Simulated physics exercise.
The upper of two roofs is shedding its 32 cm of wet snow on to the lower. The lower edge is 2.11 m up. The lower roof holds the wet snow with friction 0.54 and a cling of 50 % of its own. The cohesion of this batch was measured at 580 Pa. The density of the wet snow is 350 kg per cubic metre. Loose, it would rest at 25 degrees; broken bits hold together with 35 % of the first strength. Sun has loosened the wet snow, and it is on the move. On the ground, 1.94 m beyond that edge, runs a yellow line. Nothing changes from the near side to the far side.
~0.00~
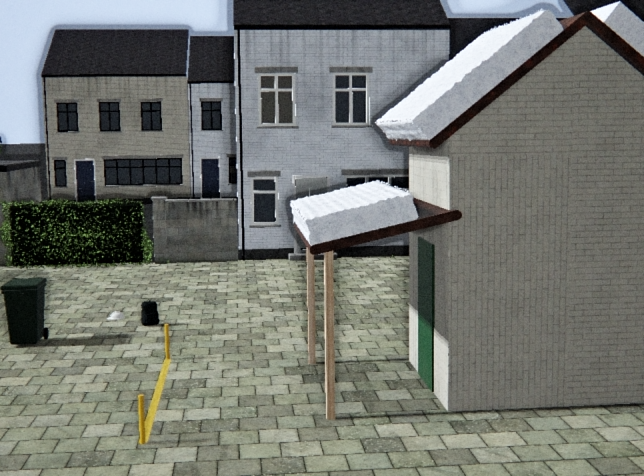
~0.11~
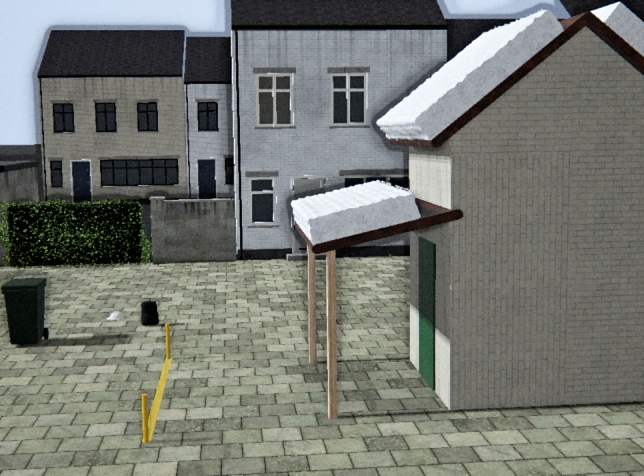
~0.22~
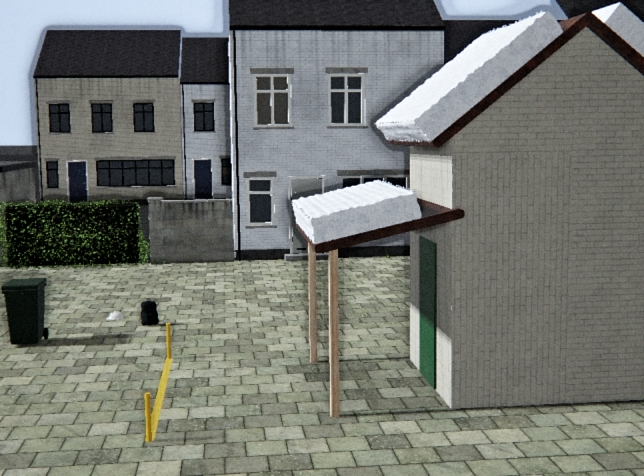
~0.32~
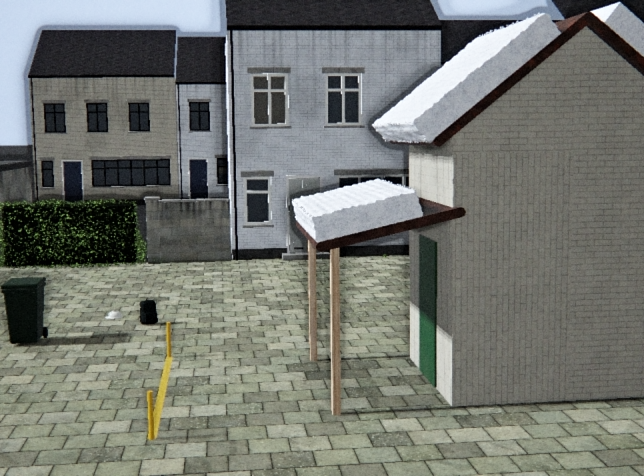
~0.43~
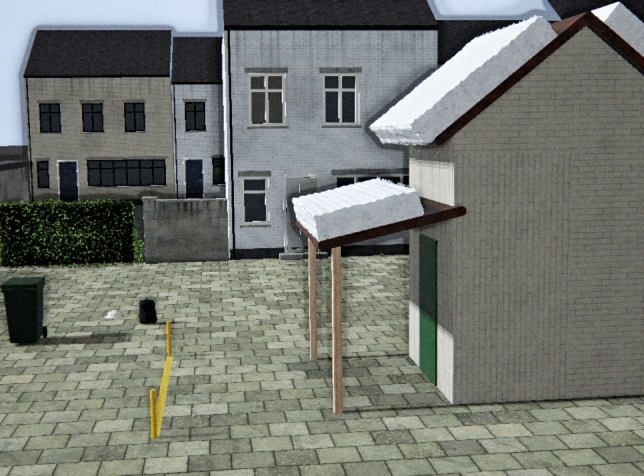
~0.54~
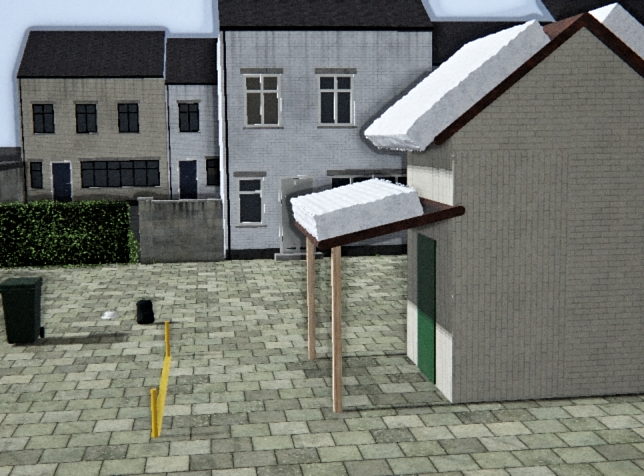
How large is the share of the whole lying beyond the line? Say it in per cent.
Close to 1 per cent.
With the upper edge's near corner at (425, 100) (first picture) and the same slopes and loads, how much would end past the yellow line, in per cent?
In that case some 12 per cent.
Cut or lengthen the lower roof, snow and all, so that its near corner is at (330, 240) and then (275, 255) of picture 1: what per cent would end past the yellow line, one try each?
In turn about 3 %, 0 %.
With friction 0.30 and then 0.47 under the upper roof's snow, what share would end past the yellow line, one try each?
In turn about 8 %, 2 %.
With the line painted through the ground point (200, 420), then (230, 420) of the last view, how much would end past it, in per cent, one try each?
In that order: 4 %, 10 %.
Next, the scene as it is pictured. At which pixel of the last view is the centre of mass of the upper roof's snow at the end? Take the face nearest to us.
Near (325, 290).
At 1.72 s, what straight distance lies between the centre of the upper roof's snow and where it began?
Roughly 1.8 m.
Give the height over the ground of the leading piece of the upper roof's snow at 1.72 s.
About 2.6 m.
After 1.08 s, none is below the lower edge and 0 % is past the line.
After 1.72 s, none is below the lower edge and 0 % is past the line.
After 2.36 s, 19 % is below the lower edge and 0 % is past the line.
After 3.00 s, 33 % is below the lower edge and 1 % is past the line.
After 4.50 s, at the end, 39 % is below the lower edge and 1 % is past the line.
